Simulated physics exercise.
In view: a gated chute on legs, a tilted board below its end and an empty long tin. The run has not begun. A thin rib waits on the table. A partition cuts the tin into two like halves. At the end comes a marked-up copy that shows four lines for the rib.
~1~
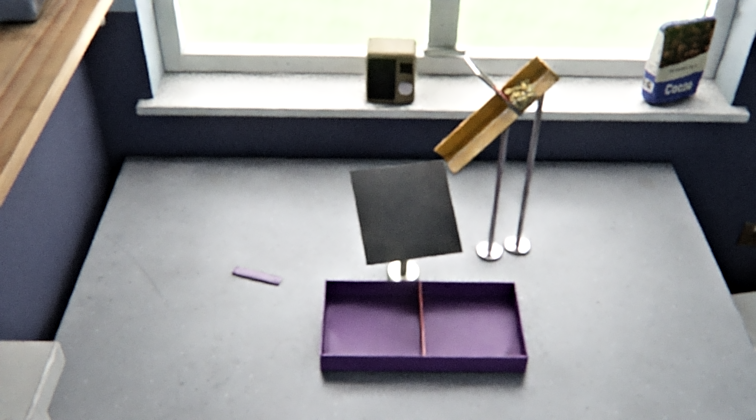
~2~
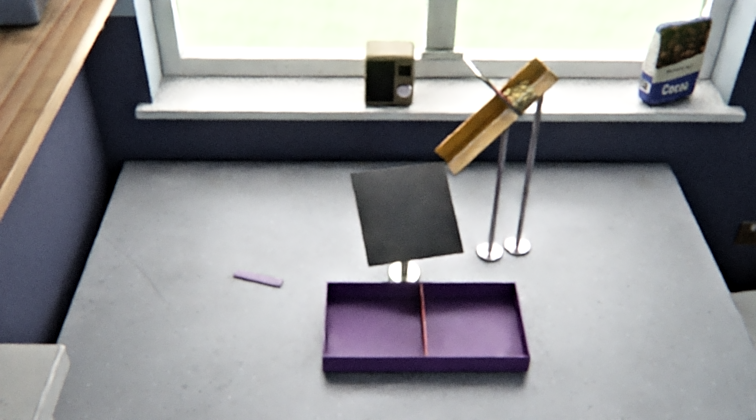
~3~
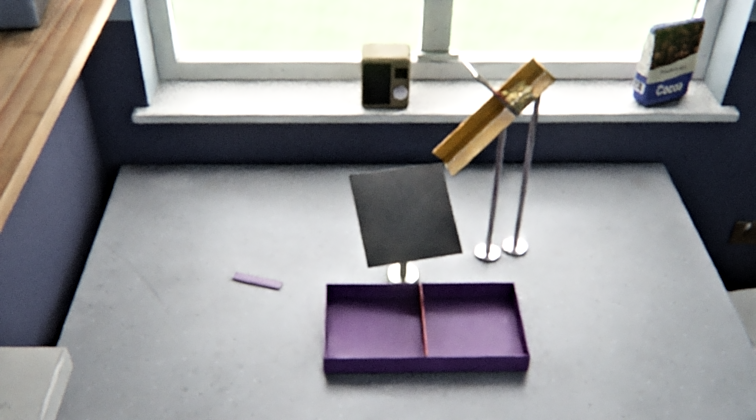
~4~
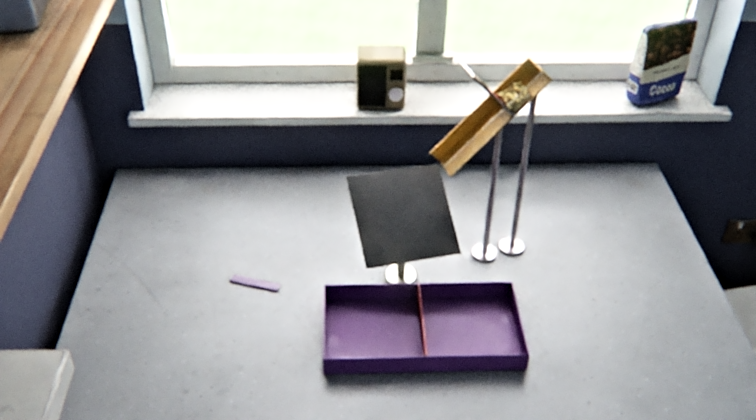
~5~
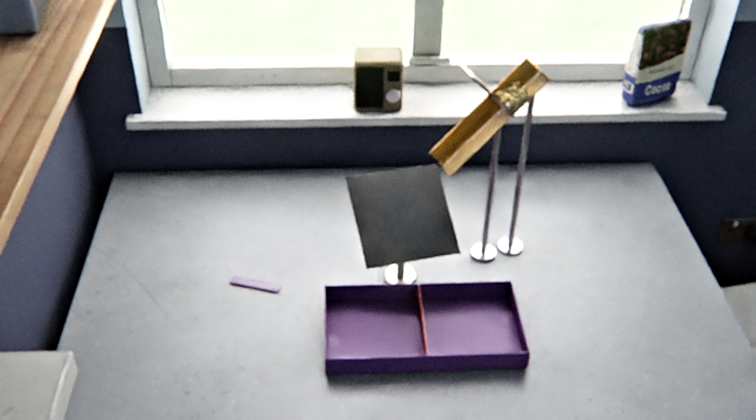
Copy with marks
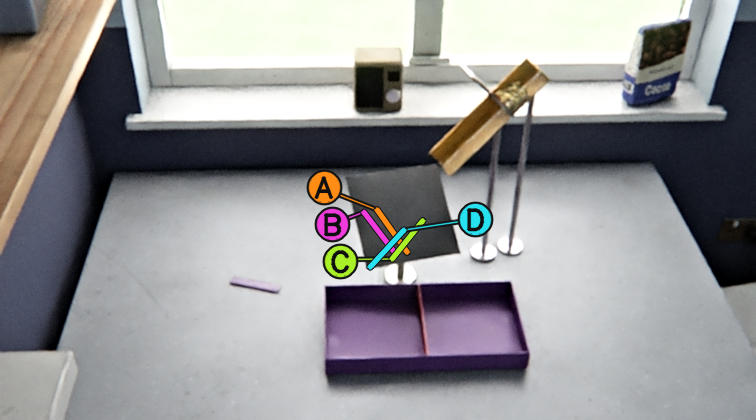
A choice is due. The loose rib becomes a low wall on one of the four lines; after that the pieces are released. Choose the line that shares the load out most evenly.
The answer is line B.
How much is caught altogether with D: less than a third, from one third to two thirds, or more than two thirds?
Line D gives more than two thirds.
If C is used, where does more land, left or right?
The left half.
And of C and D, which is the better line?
D it is.
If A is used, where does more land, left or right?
The right half.
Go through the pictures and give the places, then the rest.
In the first frame, load behind the gate (518, 94), soya beans; lip of the chute (449, 166), sloping fairly steeply.
In the second frame, middle of the board (407, 212), tilted fairly steeply; middle of its low edge (417, 259); of its high edge (398, 167).
In the third frame, front corners of the tin (324, 358) and (530, 355); front end of its middle wall (427, 356); gate still shut (499, 96).
In the fourth frame, middle of the load (511, 96); lip (445, 169).
In the fifth frame, middle of the load (509, 96); lip (444, 169).
On the marked copy, line A from (377, 209) to (407, 252); line B from (363, 212) to (395, 253); line C from (422, 220) to (392, 258); line D from (404, 230) to (370, 267).
With A, of what is caught, just a few in the left half, almost all in the right.
With B, of what is caught, roughly two thirds in the left half, roughly a third in the right.
With C, of what is caught, almost all in the left half, just a few in the right.
With D, of what is caught, the larger part in the left half, roughly a quarter in the right.
